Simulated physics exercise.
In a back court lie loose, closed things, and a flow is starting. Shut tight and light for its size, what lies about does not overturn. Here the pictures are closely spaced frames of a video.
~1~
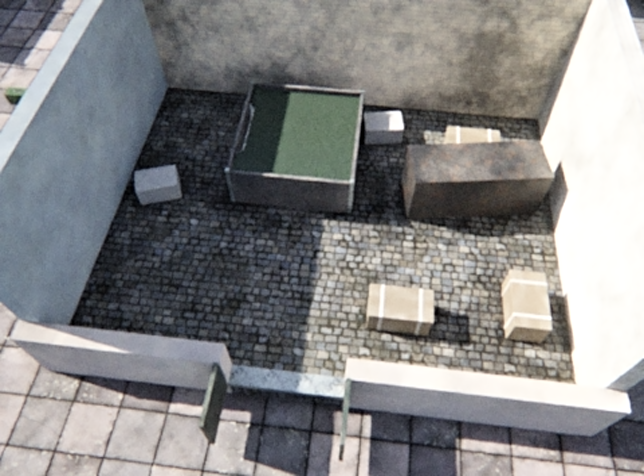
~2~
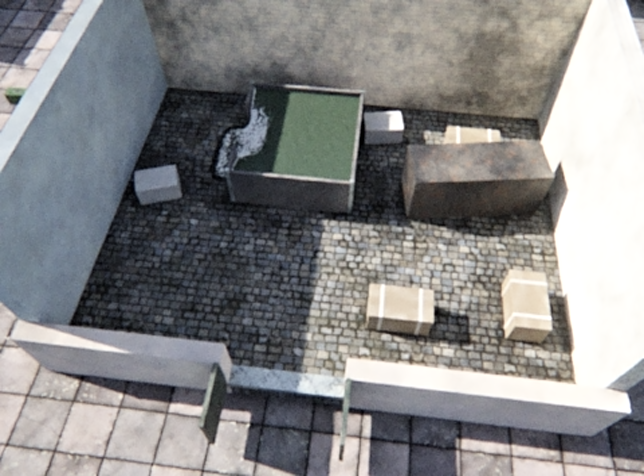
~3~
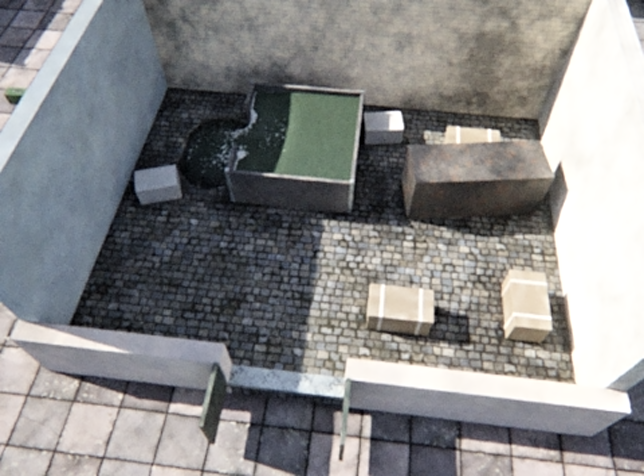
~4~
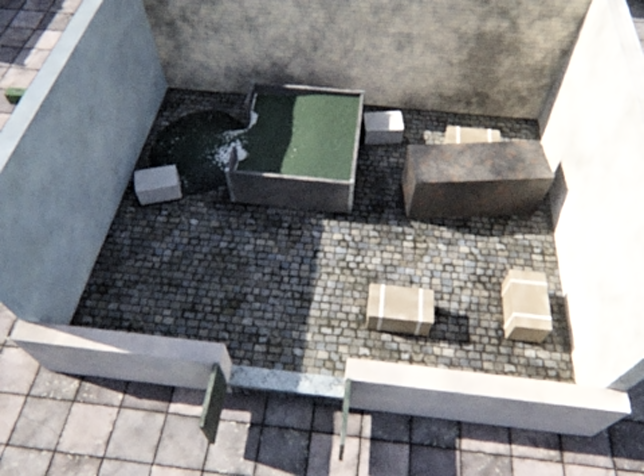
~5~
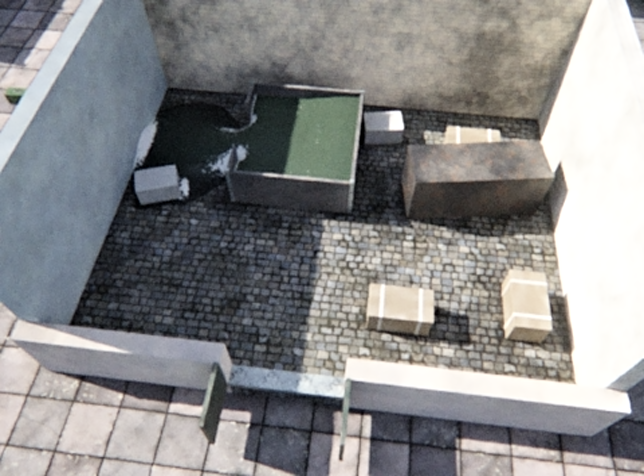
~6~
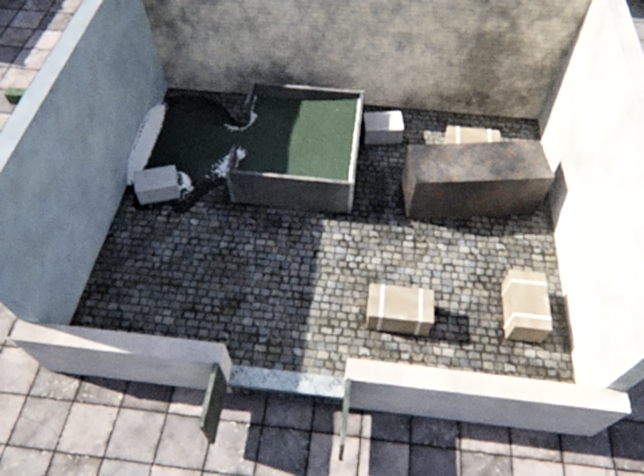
The video shows a walled cobbled yard with scattered crates and blocks, where green water pours from the left side of a large open tank, spreads across the ground around a pale block and reaches the left wall.
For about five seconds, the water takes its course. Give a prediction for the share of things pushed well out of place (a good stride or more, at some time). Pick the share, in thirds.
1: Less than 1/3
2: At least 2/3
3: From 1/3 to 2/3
1, less than 1/3.
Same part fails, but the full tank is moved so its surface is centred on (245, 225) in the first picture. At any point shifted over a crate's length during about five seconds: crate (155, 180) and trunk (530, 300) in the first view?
Taking them in turn: Got there and didn't get there.
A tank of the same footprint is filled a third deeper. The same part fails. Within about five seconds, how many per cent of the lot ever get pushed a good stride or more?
Something like 40 % of the loose things.
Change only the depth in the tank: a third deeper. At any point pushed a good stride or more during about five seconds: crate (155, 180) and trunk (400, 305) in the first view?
One after the other: That far or more, pushed that far.
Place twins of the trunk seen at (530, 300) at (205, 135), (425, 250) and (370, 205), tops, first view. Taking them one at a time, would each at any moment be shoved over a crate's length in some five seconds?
Results - 1: Ends up far away; 2: Doesn't go far; 3: Doesn't go far.
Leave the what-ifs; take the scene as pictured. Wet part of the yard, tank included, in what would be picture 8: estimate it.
Roughly 25 %.
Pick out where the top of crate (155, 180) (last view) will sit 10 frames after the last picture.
Estimated position: Roughly (138, 281).
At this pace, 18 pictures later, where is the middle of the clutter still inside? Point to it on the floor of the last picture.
The mean position lies close to (401, 241).
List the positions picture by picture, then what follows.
In the first picture, a crate at (156, 178) rests on the ground; a crate at (383, 121) rests on the ground; 0 of 5 have shifted.
In the second picture, a crate at (156, 178), on the bottom; a crate at (383, 121), on the bottom; 0 of 5 have shifted.
In the third picture, a crate at (156, 178) rests on the ground; a crate at (383, 121) rests on the ground; 0 of 5 have shifted.
In the fourth picture, a crate at (156, 178), on the bottom; a crate at (383, 121), on the bottom; 0 of 5 have shifted.
In the fifth picture, a crate at (156, 178), on the bottom; a crate at (383, 121), on the bottom; 0 of 5 have shifted.
In the sixth picture, a crate at (155, 178) rests on the ground; a crate at (383, 121), on the bottom; 0 of 5 have shifted.
A moment on, 0 of 5 are well off their spots; 0 afloat.
Next, 1 of 5 are well off their spots; 0 afloat.
Later, 1 of 5 are well off their spots; 1 afloat.
In the end, 1 of 5 are well off their spots, and 1 have been at some point; 0 afloat.
